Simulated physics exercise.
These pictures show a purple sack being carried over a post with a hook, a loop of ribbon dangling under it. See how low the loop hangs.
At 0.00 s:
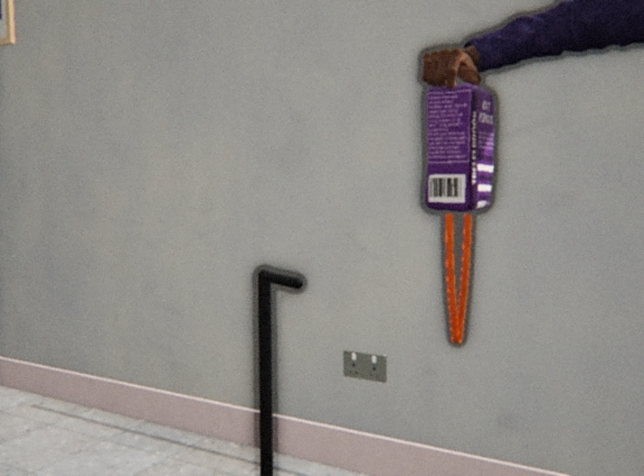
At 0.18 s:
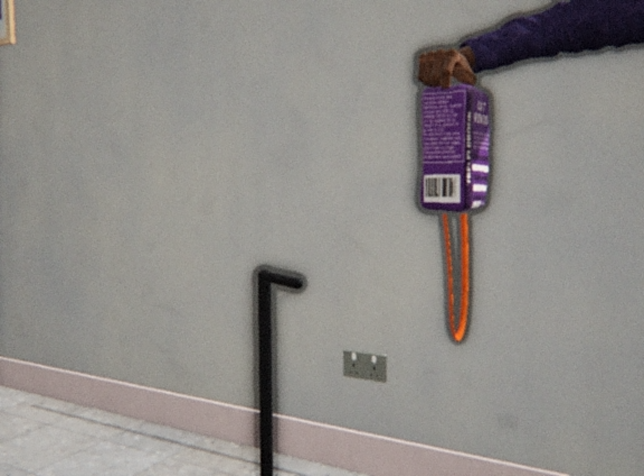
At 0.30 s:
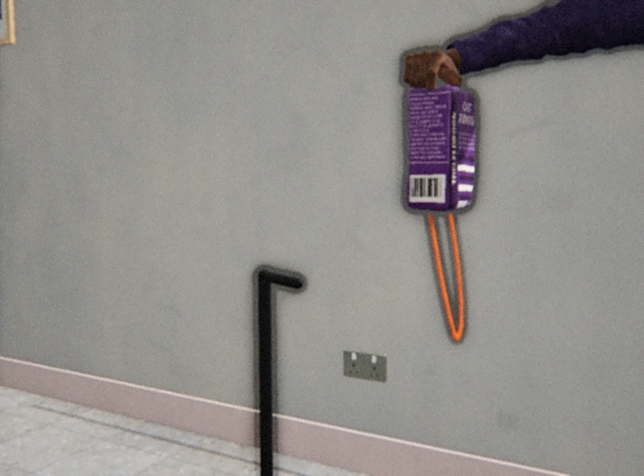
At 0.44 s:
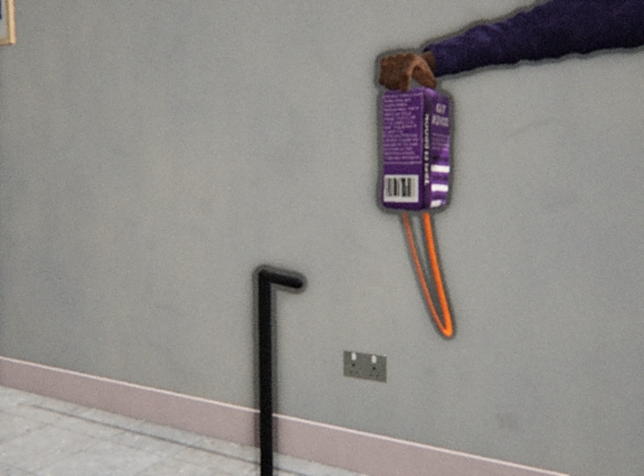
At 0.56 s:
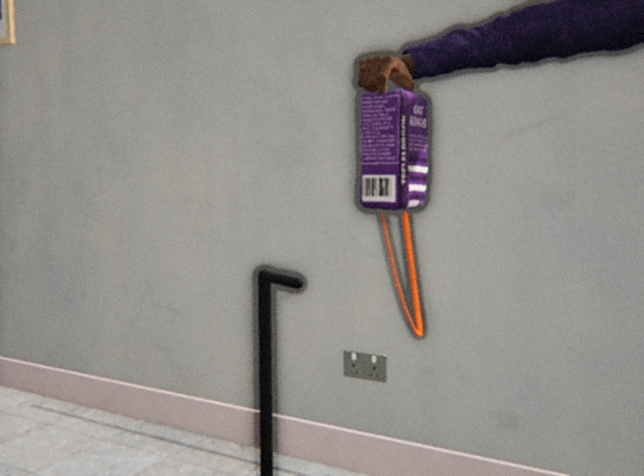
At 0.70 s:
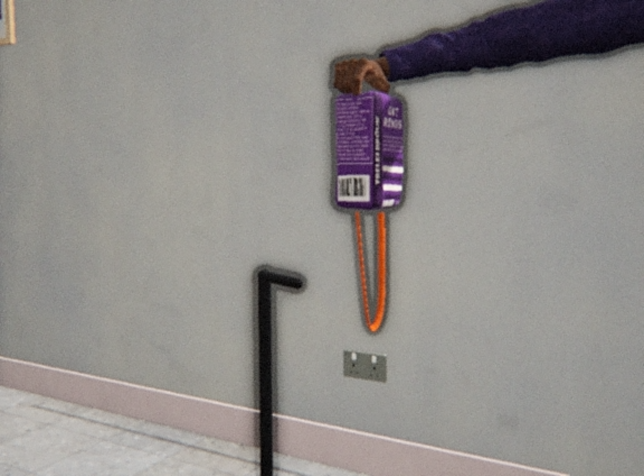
A dark-sleeved arm reaching in from the upper right holds a purple box-shaped pack with an orange loop dangling beneath it, seen from the side in a still view. Behind are a grey wall with a socket, a pinkish skirting board and pale floor, with a black hooked post standing left of centre. The hand carries the pack steadily leftward, the loop swaying slightly and hanging lower than the hook.
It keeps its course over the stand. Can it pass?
In the end the purple sack snags on the hook.
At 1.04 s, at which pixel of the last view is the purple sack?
Around (314, 154).
Around 1.04 s, sack nearing the post near (314, 154).
Around 1.48 s, sack over the post near (250, 156).
Finally, sack past the post near (204, 157); loop tight round the post, hand stopped. The purple sack gets caught.
